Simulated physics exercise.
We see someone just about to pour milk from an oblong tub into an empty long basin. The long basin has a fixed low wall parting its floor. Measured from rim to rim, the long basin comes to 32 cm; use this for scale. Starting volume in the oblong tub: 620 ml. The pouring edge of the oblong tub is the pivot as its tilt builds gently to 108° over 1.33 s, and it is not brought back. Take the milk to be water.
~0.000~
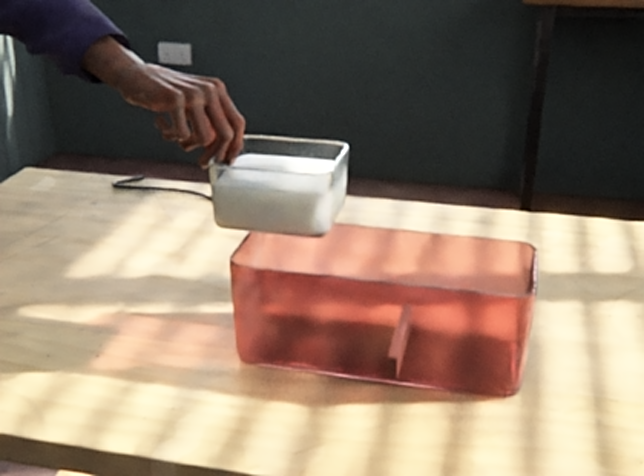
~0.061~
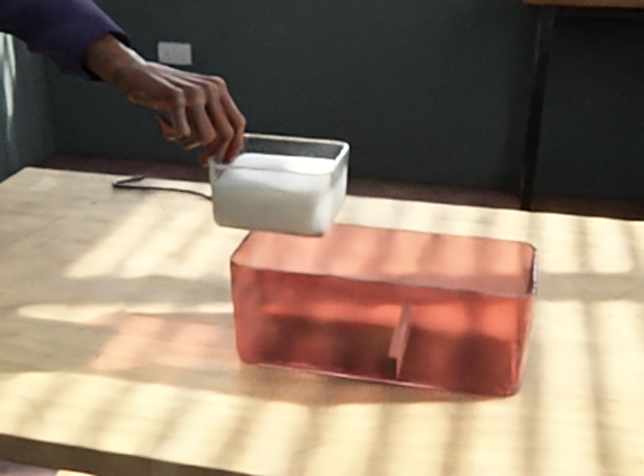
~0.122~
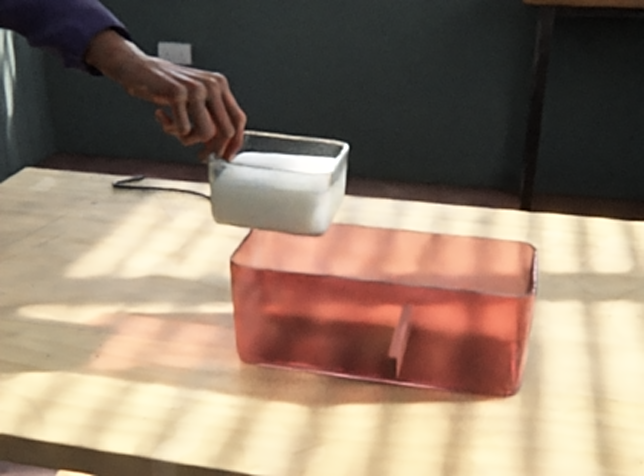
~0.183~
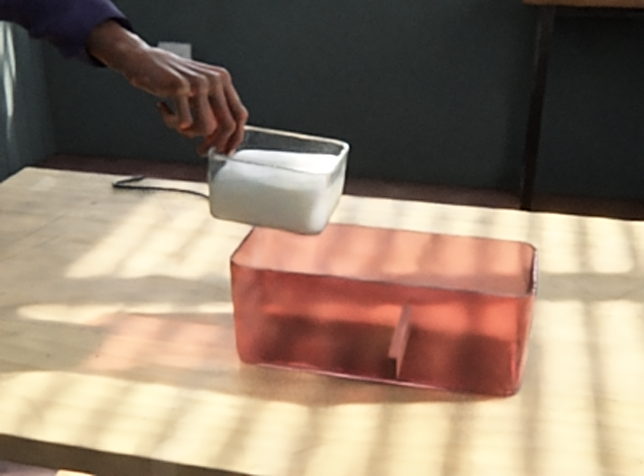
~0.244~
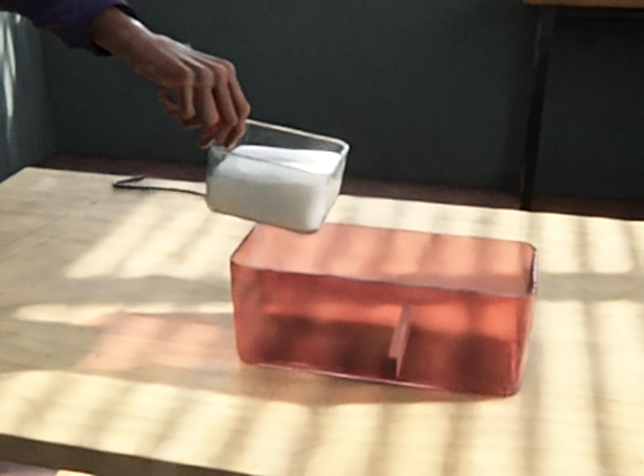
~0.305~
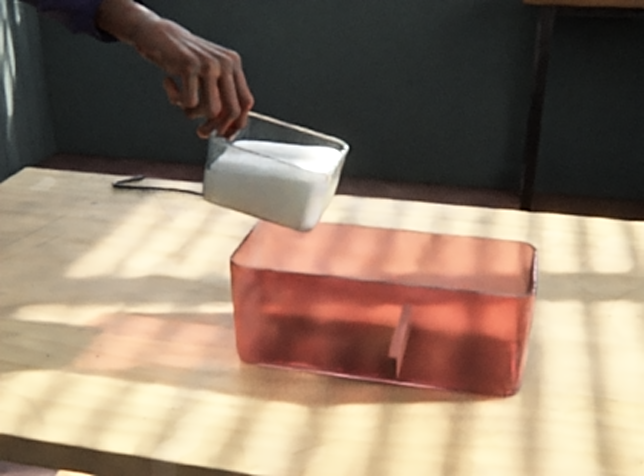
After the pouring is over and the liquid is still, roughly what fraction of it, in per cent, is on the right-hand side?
Roughly 77 out of 100 parts.
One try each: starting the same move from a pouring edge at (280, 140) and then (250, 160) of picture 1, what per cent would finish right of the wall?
I'd expect close to 20 per cent and then close to 15 per cent.
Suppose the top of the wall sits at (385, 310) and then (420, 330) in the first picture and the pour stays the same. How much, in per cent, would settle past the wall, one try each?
Around 95 and 55 percent, in that order.
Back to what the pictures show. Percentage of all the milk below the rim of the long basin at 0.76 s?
Around 12 percent.
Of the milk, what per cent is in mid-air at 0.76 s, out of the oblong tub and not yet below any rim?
32 per cent.
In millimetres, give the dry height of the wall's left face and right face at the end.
Left roughly 22 mm; right roughly 0 mm.
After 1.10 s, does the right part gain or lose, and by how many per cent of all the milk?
The right part gains close to 12 per cent.
Then, 0.76 s in, the tilt is 66° and 56 per cent is still to pour, 8 is left of the wall and 4 right of it.
Then, 1.10 s in, the tilt is 100° and 10 per cent is still to pour, 14 is left of the wall and 64 right of it.
Then, 1.45 s in, the tilt is 108° and 0 per cent is still to pour, 19 is left of the wall and 80 right of it.
Then, 1.83 s in, the tilt is 108° and 0 per cent is still to pour, 23 is left of the wall and 77 right of it.
Finally, 23 per cent lies left of the wall, 77 right of it and 1 outside.
